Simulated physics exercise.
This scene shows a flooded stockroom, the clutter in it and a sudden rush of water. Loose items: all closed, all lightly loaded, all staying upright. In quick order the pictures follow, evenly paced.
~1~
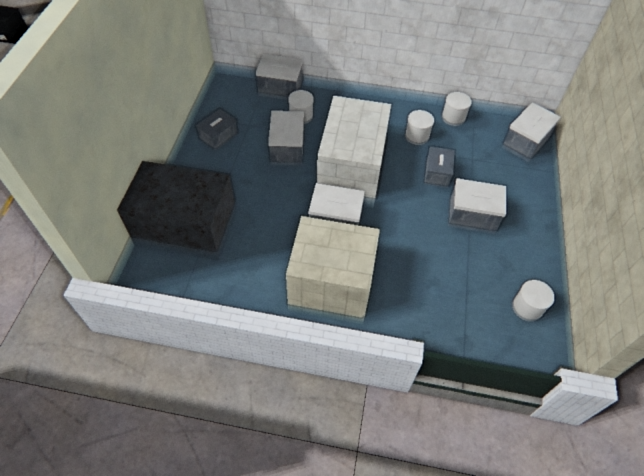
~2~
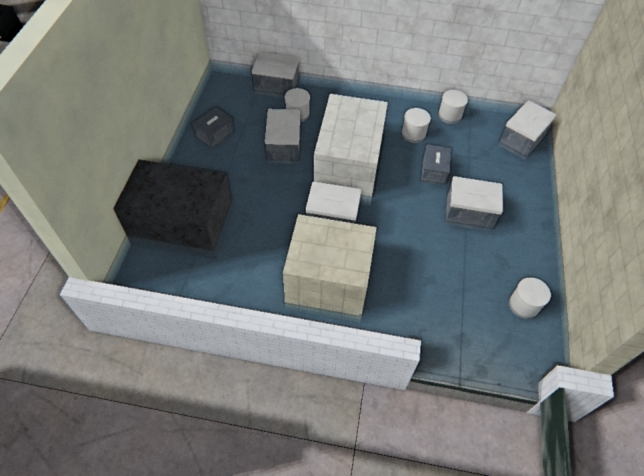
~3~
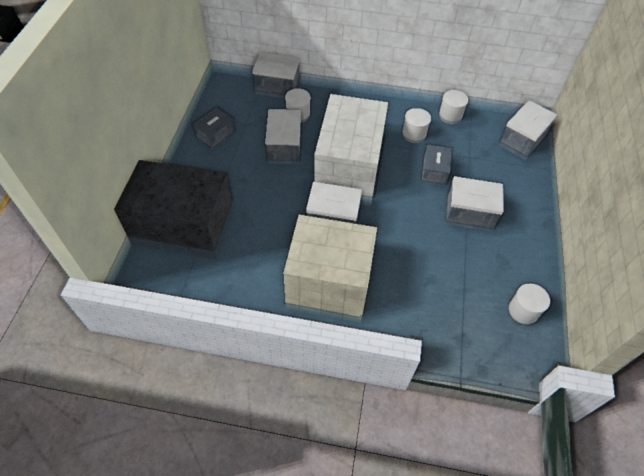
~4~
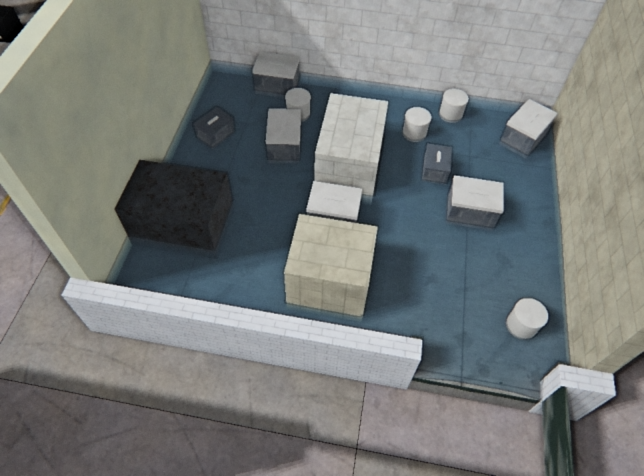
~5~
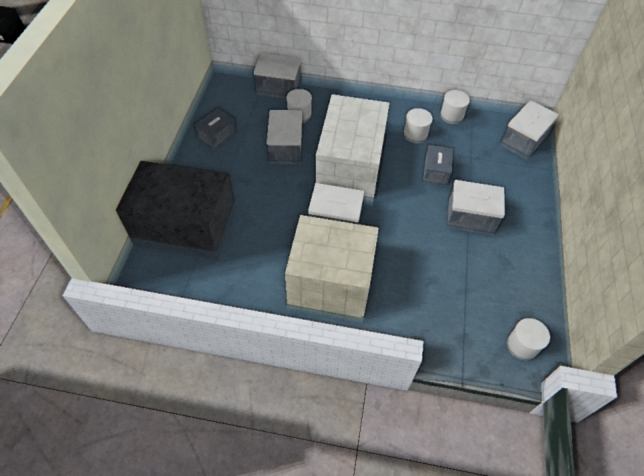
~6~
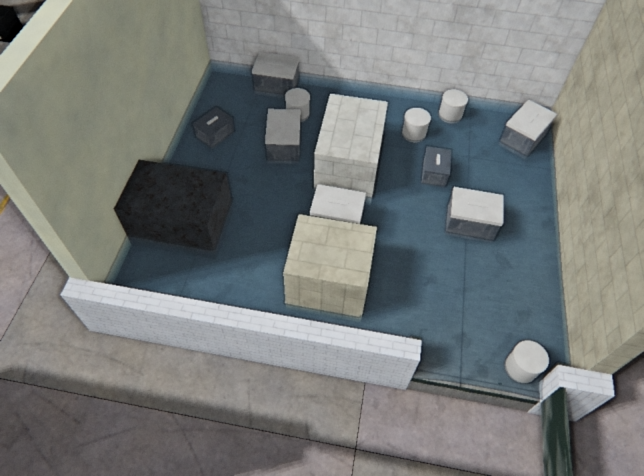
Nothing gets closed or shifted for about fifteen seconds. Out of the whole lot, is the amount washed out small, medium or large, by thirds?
Medium: One to two thirds.
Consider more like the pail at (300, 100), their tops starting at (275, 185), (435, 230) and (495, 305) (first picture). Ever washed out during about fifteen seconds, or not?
Copy by copy, in the order given: Swept away, swept away, swept away.
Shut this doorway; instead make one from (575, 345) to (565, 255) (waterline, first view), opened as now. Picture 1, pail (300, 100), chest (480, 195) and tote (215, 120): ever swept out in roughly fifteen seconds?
Item one: Remains; item two: Leaves; item three: Remains.
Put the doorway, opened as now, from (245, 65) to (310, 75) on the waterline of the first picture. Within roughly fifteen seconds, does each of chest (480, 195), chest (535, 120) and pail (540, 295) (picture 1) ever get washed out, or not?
Taking them one after another, held back, then held back, then held back.
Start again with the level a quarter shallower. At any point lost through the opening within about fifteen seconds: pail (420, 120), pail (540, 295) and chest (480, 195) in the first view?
Held back, escapes, escapes.
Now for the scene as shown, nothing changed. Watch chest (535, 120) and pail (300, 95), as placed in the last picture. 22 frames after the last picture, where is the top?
They'd be somewhere near (548, 210) and (367, 112).
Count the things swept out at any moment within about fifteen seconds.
The figure is 4.
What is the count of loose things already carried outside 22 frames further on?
Tally: 4.
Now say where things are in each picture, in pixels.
A pail at (538, 294), afloat; a chest at (481, 196), afloat; 0 of 11 have shifted, in the first picture.
A pail at (534, 292), afloat; a chest at (477, 194) floats; 0 of 11 have shifted, in the second picture.
A pail at (534, 298), afloat, close to its start; a chest at (478, 194), afloat; 1 of 11 have shifted, in the third picture.
A pail at (531, 313) floats, close to its start; a chest at (478, 193) floats; 1 of 11 have shifted, in the fourth picture.
A pail at (533, 334) floats, a stride from its start; a chest at (479, 197) floats, close to its start; 1 of 11 have shifted, in the fifth picture.
A pail at (531, 357), afloat, a stride from its start; a chest at (478, 205) floats, close to its start; 3 of 11 have shifted, in the sixth picture.
A moment on, 1 of 11 are out; 10 afloat.
Next, 2 of 11 are out; 9 afloat.
Later, 4 of 11 are out; 7 afloat.
In the end, 4 of 11 are out; 7 afloat.
